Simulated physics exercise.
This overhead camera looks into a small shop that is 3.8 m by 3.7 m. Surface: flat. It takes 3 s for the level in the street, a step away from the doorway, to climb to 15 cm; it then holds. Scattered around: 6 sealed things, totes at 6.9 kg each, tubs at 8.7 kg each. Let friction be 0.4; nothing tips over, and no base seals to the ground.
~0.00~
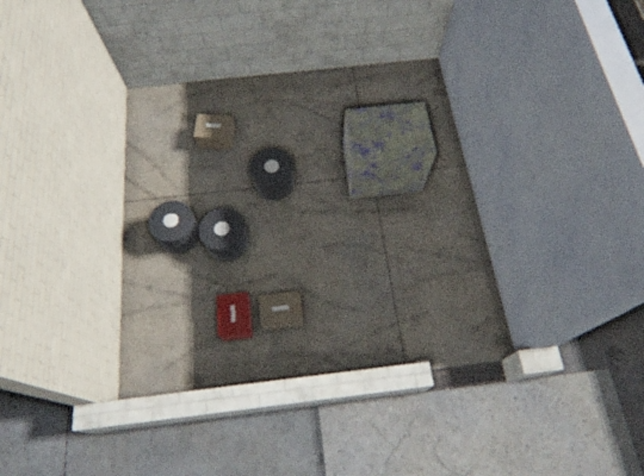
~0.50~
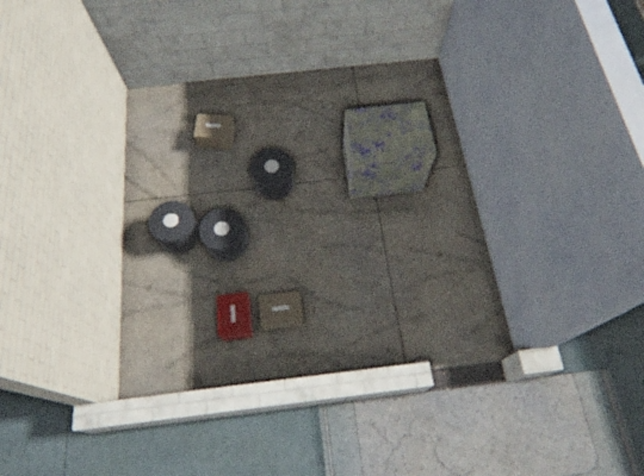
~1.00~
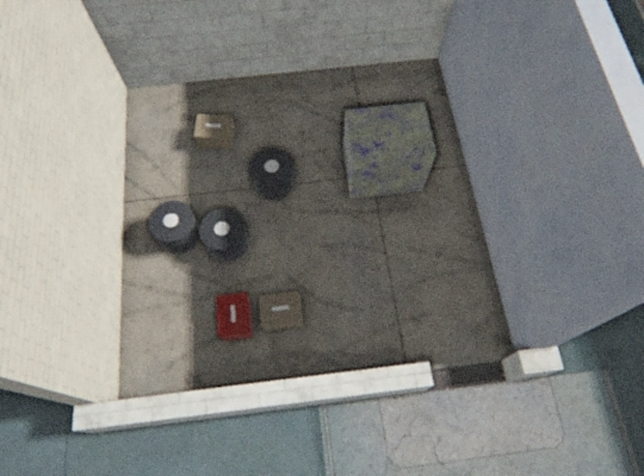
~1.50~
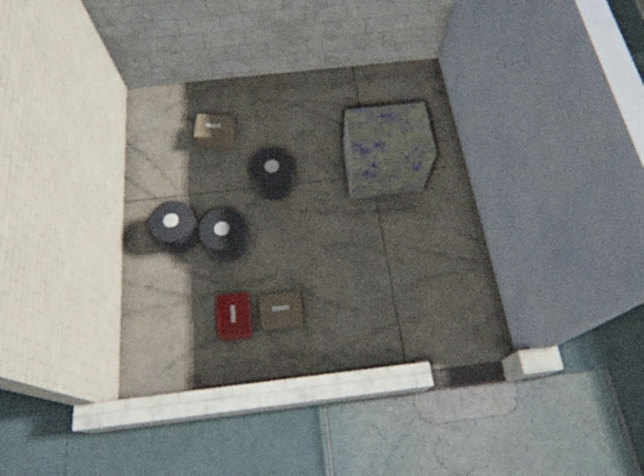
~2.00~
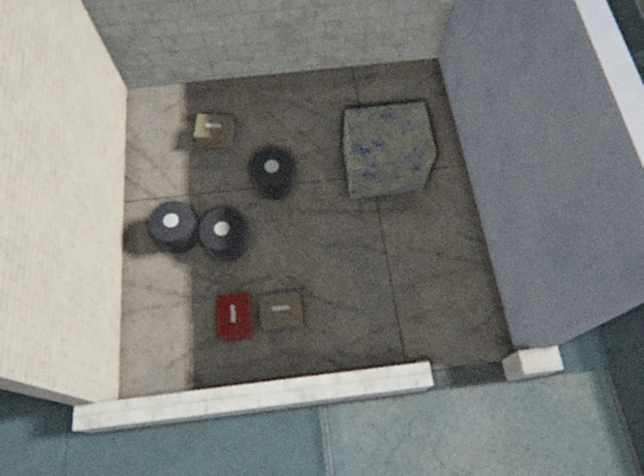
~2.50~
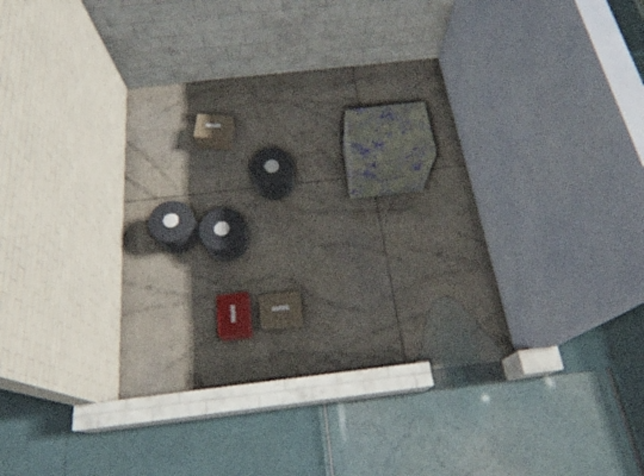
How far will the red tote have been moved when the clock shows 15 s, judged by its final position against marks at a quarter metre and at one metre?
The red tote will have moved less than a quarter metre.
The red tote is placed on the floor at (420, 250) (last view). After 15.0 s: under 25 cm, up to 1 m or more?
It goes a long way.
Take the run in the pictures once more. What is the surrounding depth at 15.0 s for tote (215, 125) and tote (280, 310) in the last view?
Some 7 cm at the first, some 5 cm at the second.
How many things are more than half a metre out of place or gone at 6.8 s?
Result: 0.
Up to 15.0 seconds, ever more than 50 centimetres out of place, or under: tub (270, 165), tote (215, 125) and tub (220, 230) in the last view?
Beyond, within, within.
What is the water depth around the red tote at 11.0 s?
2 cm, roughly.
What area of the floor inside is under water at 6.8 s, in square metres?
About 8.5 m2.
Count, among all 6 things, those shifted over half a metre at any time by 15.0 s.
2.
After 3.5 s the red tote is near (233, 314), 0.0 m from its start, aground; 0 afloat.
After 6.8 s the red tote is near (233, 314), 0.0 m from its start, aground; 0 afloat.
After 11.0 s the red tote is near (233, 314), 0.0 m from its start, aground; 0 afloat.
After 15.0 s the red tote is near (234, 314), 0.0 m from its start, aground; 3 afloat.
